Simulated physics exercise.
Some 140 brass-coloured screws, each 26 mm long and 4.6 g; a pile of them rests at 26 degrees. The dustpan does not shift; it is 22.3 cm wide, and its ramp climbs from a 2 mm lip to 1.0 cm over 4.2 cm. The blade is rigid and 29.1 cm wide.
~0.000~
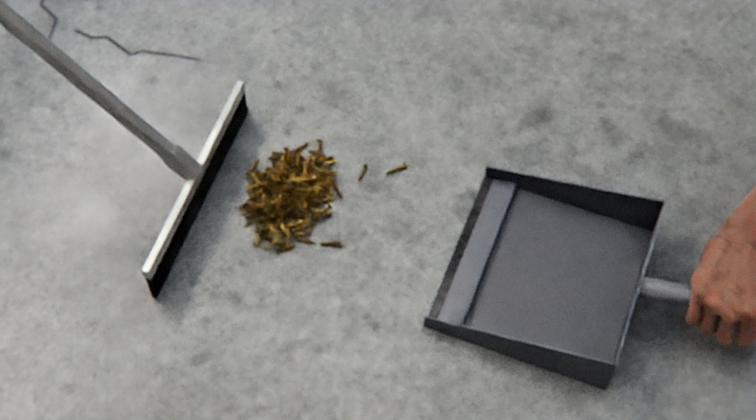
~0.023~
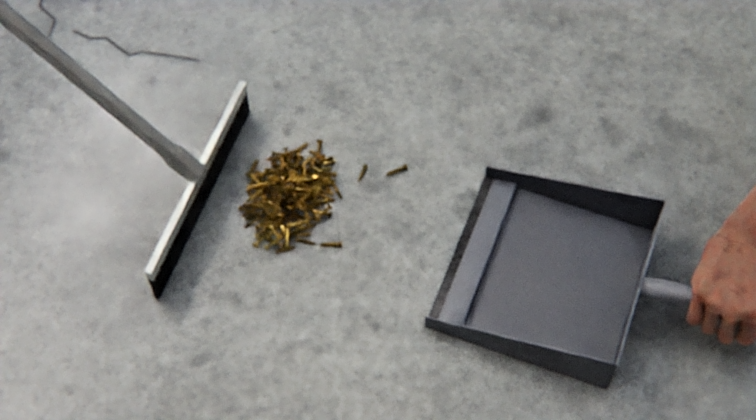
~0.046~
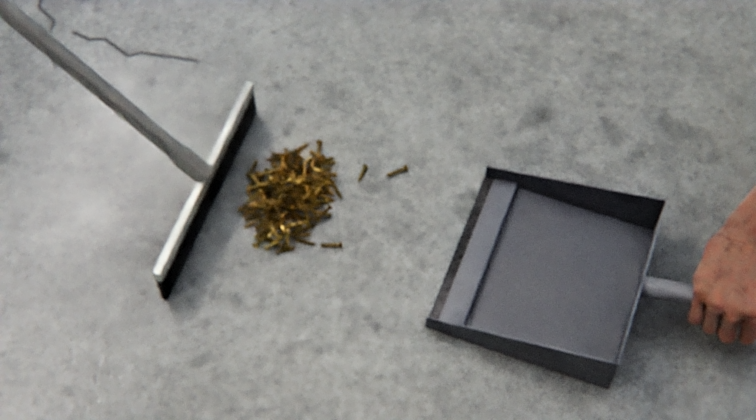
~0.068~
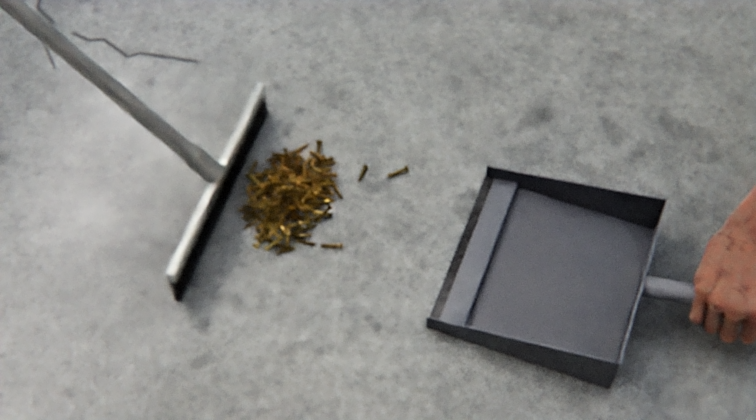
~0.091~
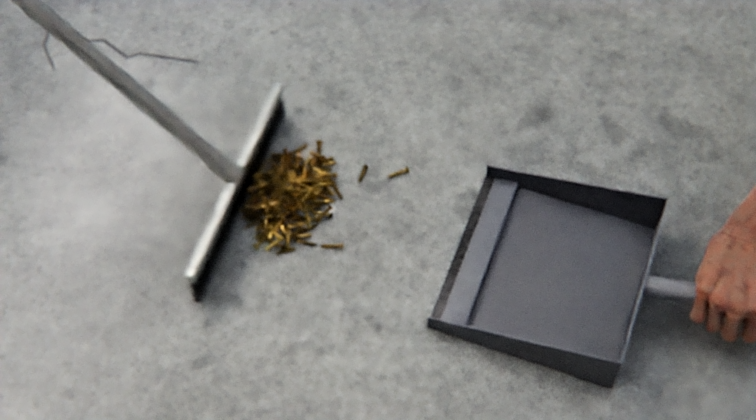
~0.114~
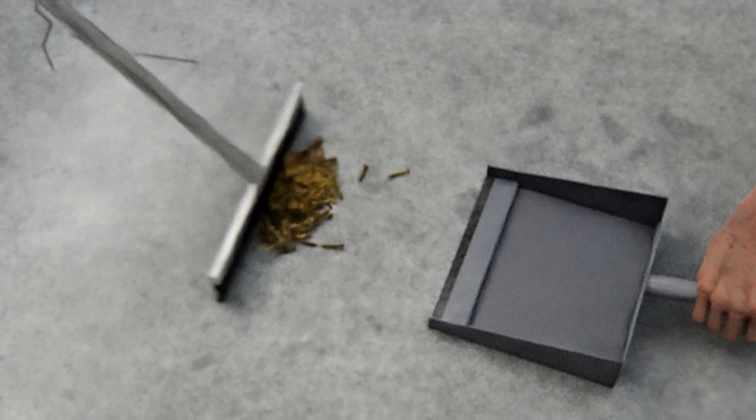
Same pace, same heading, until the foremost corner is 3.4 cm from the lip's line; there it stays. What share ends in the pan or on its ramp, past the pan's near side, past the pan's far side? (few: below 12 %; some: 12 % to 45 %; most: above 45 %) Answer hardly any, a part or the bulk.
Pan the bulk, near side hardly any, far side a part.
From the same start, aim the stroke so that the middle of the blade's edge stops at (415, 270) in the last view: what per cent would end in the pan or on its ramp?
About 65 per cent.
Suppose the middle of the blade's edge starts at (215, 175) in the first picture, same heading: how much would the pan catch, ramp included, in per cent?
Some 45 per cent.
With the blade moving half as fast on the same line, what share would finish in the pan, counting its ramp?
It would be near 15 per cent.
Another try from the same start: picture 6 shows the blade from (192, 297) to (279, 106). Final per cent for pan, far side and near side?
Pan 40, far 5, near 5.
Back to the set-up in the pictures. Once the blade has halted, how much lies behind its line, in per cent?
About 0 per cent.
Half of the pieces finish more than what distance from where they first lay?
Some 26 cm.
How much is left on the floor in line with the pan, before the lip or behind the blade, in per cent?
About 25 per cent.
Then, at 0.22 s, middle of the blade 13 cm from the lip; 0 % over the lip, far side 5 %, near side 0 %.
Then, at 0.29 s, middle of the blade 6 cm from the lip; 0 % over the lip, far side 15 %, near side 0 %.
Then, at 0.50 s, middle of the blade 4 cm from the lip; 55 % over the lip, far side 20 %, near side 0 %.
At rest (1.9 s), pan 55 %, near side 0 %, far side 20 %, in front of the lip or behind the blade 25 %.
